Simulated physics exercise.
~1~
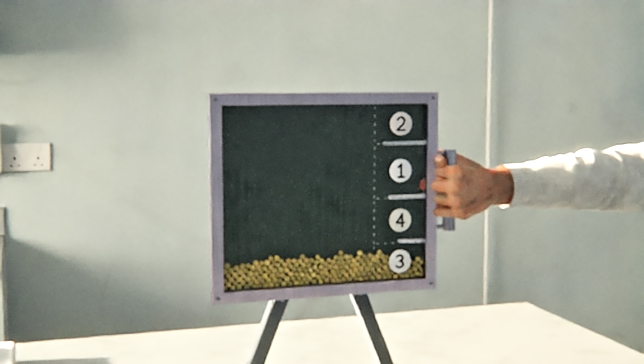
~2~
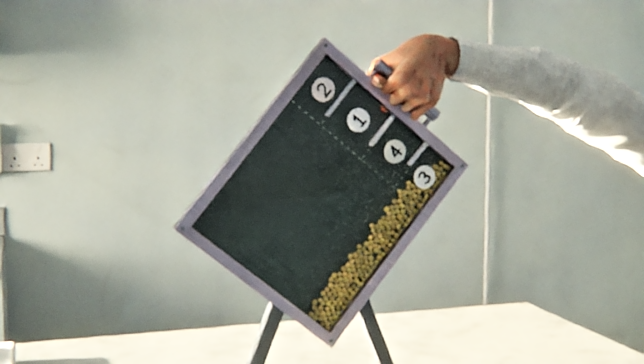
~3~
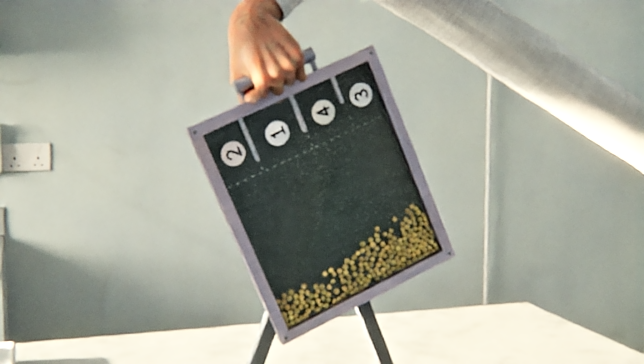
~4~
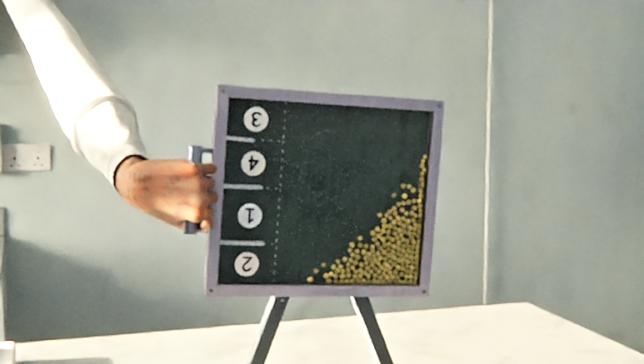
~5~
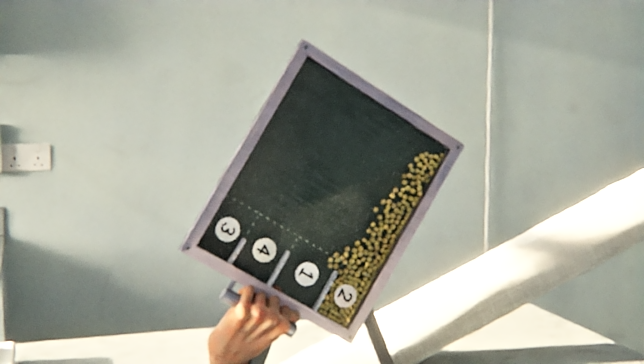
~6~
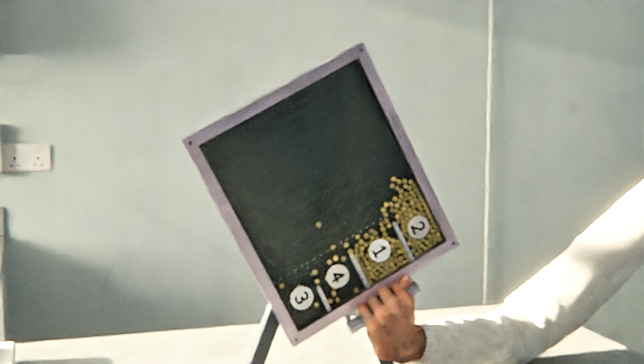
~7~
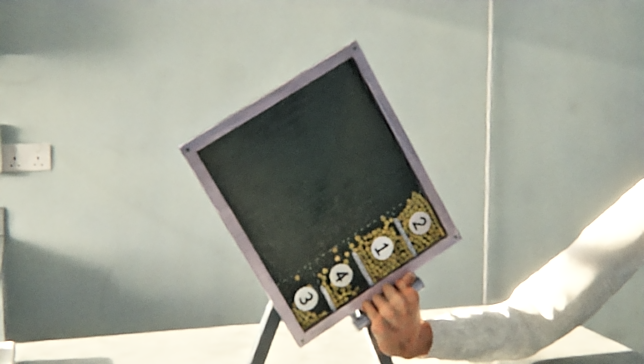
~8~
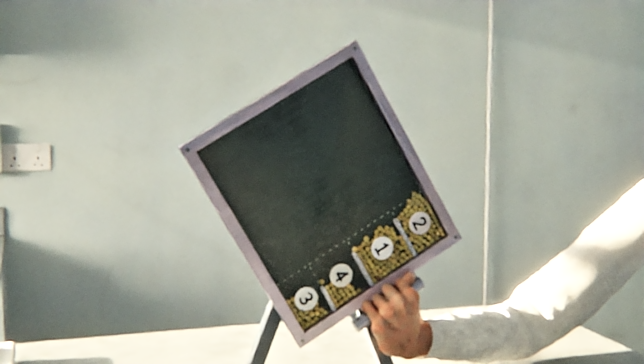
The clip opens on a square, clear-fronted case on a stand, with a hand gripping its right side and small pale beads lying along the bottom. The hand turns the case anticlockwise, lifting the numbered pockets to the top while the beads slide across the open area. As the pockets pass down the left, the beads heap at lower right. The turn continues, bringing the pockets underneath, and beads pour into pocket two, then spill over into one, four and three. The case stops tilted and the beads settle, mostly in pockets one and two, with fewer in three and four.
